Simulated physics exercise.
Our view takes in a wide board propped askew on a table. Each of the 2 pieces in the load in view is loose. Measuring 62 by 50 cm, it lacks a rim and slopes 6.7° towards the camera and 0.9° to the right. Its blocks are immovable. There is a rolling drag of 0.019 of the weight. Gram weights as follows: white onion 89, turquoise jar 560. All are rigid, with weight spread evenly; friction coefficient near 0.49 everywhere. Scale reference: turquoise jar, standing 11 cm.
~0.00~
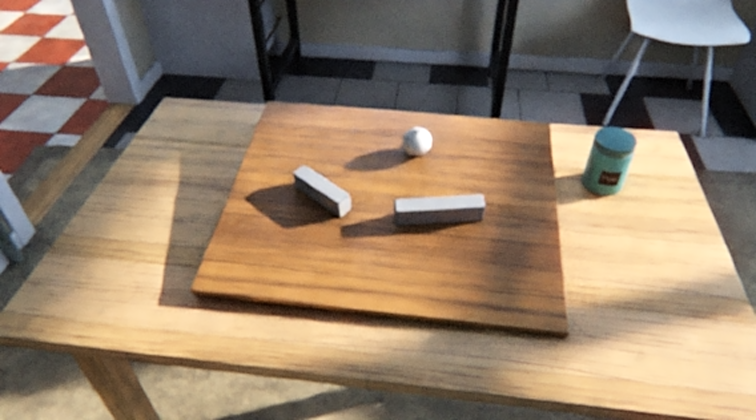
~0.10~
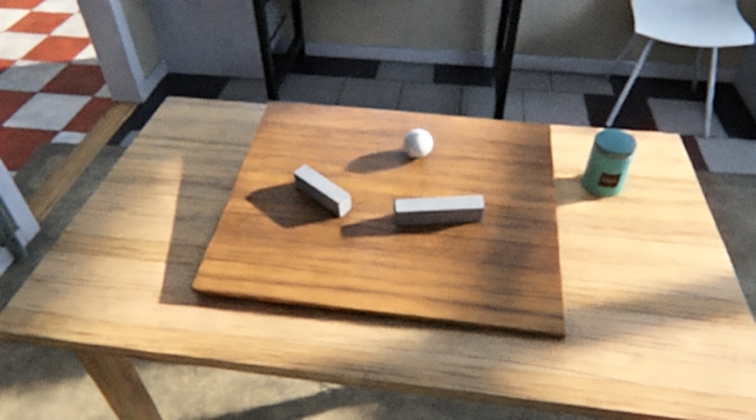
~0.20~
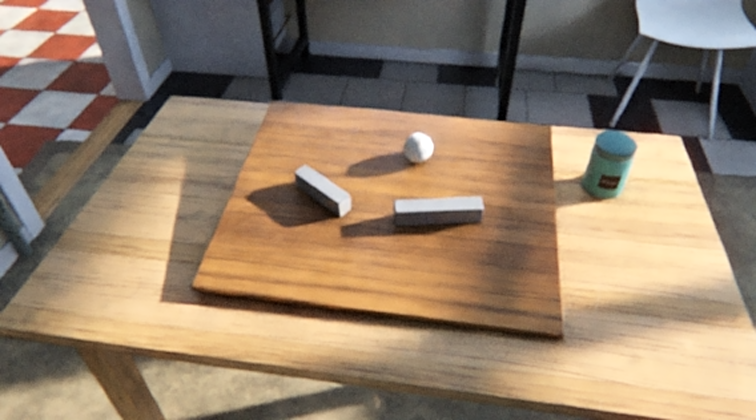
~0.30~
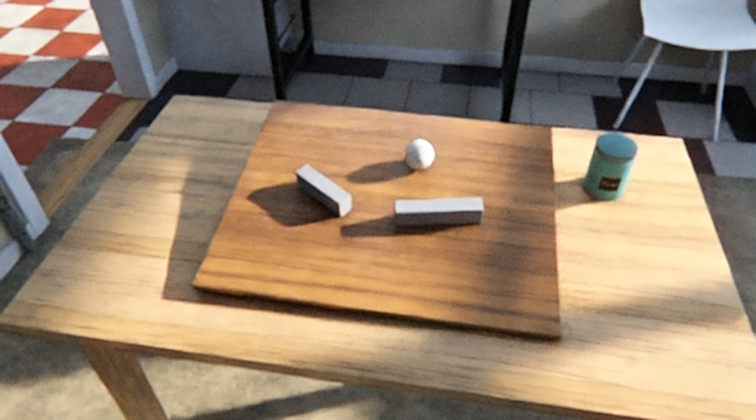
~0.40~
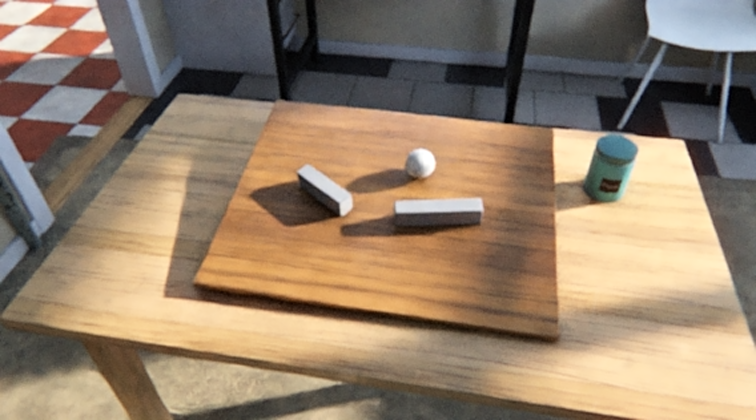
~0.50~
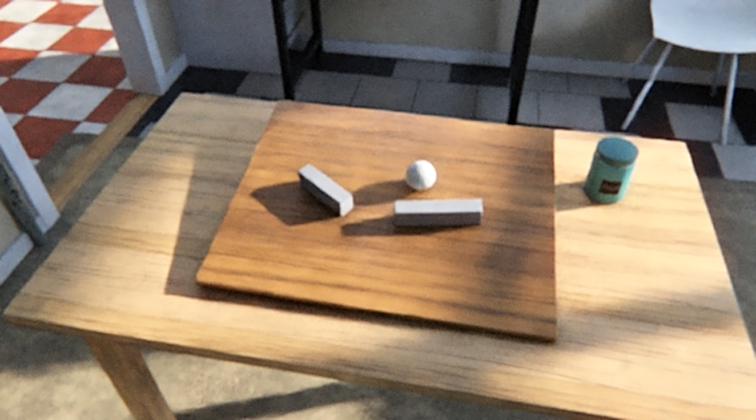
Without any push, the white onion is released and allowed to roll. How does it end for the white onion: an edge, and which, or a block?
I'd say none of them.
After 0.60 s, 25 cm of board to the near edge; white onion near (420, 191).
After 0.80 s, white onion resting near (420, 190).
At rest (1.2 s), 25 cm of board to the near edge; turquoise jar in place, give or take 8 cm. Seen from the same camera at the end, white onion near (419, 192).
